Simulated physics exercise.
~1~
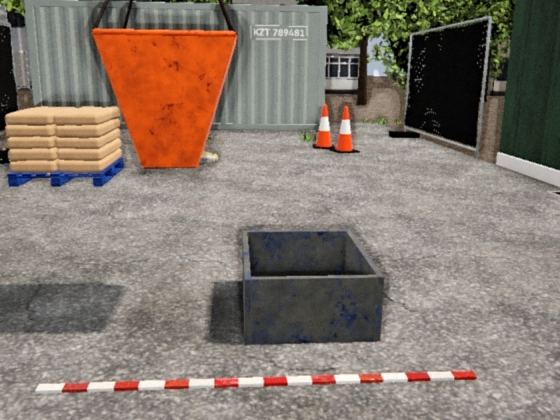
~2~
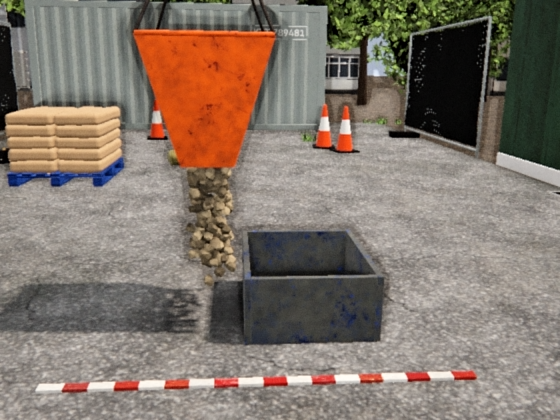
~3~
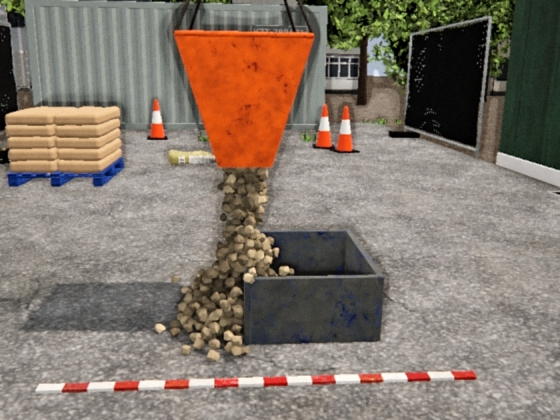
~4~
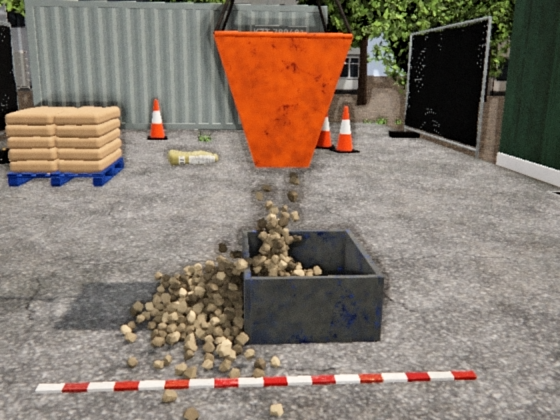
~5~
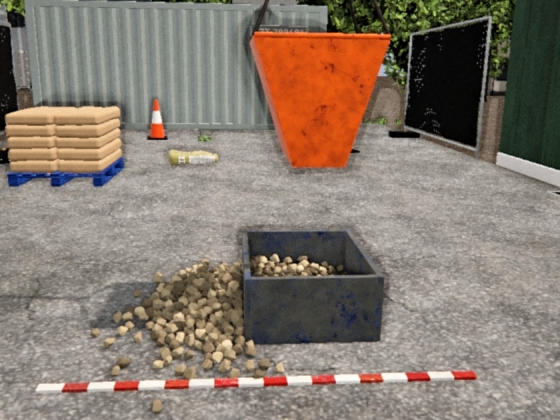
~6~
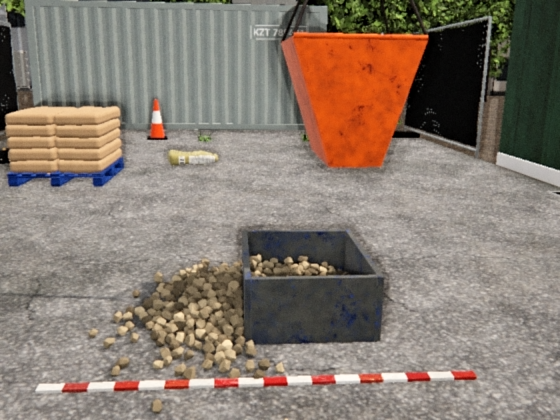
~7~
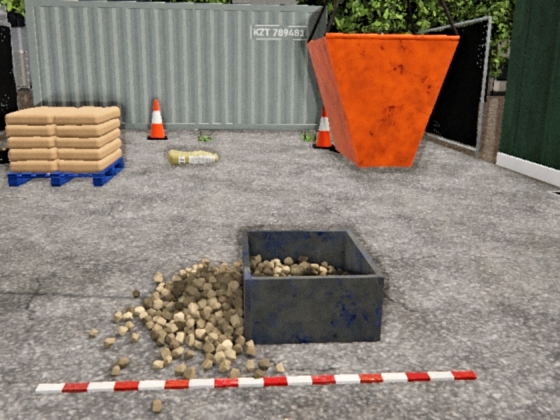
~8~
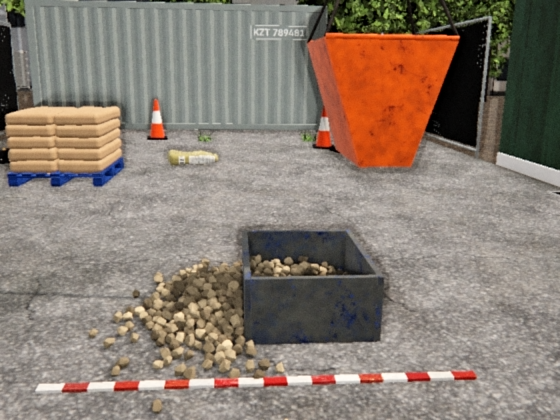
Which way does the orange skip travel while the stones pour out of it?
The orange skip travels to the right, passing over the dark bin.
